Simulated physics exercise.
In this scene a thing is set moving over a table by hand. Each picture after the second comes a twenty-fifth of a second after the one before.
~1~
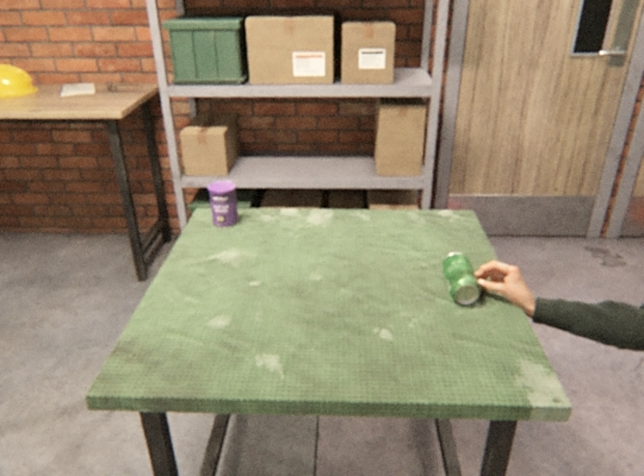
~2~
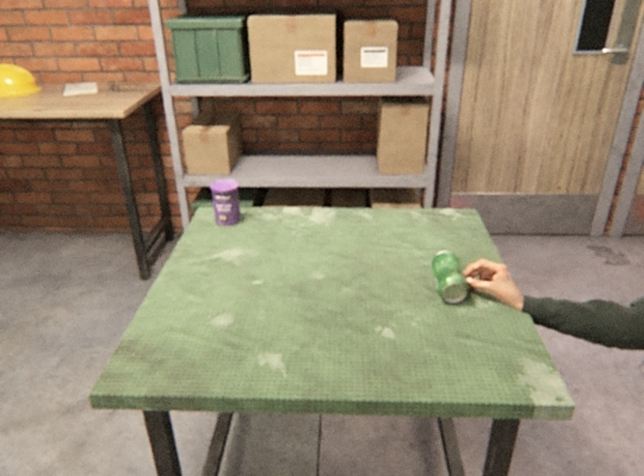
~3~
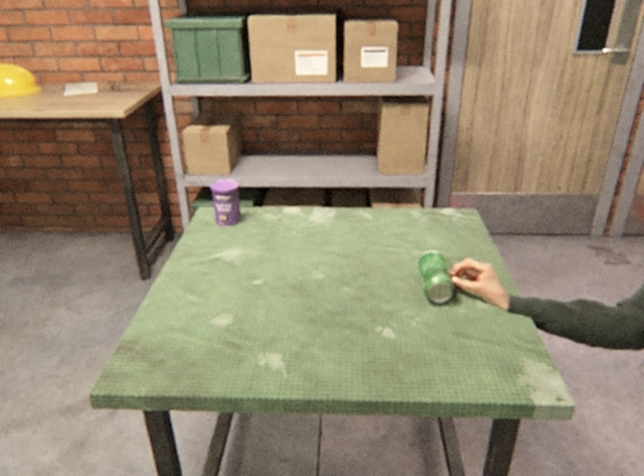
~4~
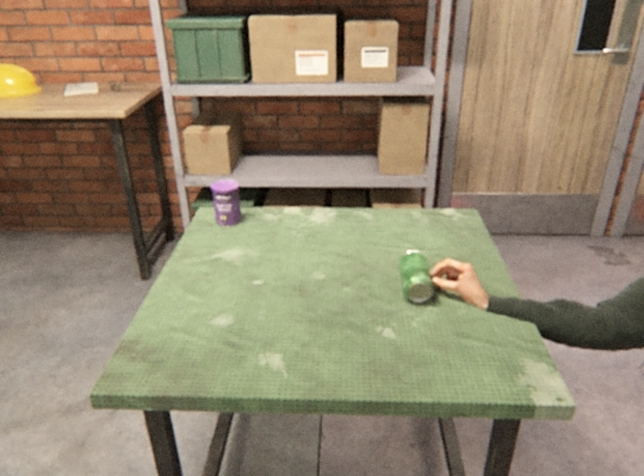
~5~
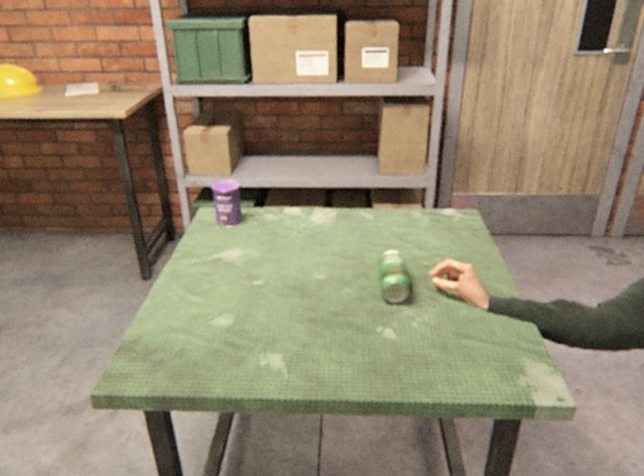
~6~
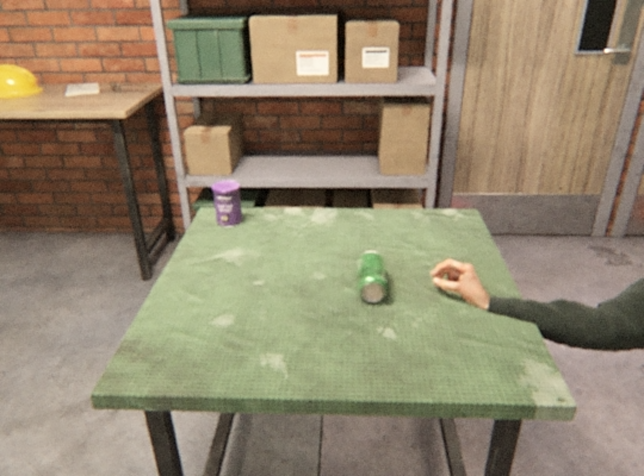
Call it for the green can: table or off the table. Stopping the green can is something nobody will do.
Off the table.
Then, 0.30 s after the last picture, green can rolled well along near (211, 274).
Then, 0.70 s after the last picture, green can now off the table.
By the end, off the table, green can.
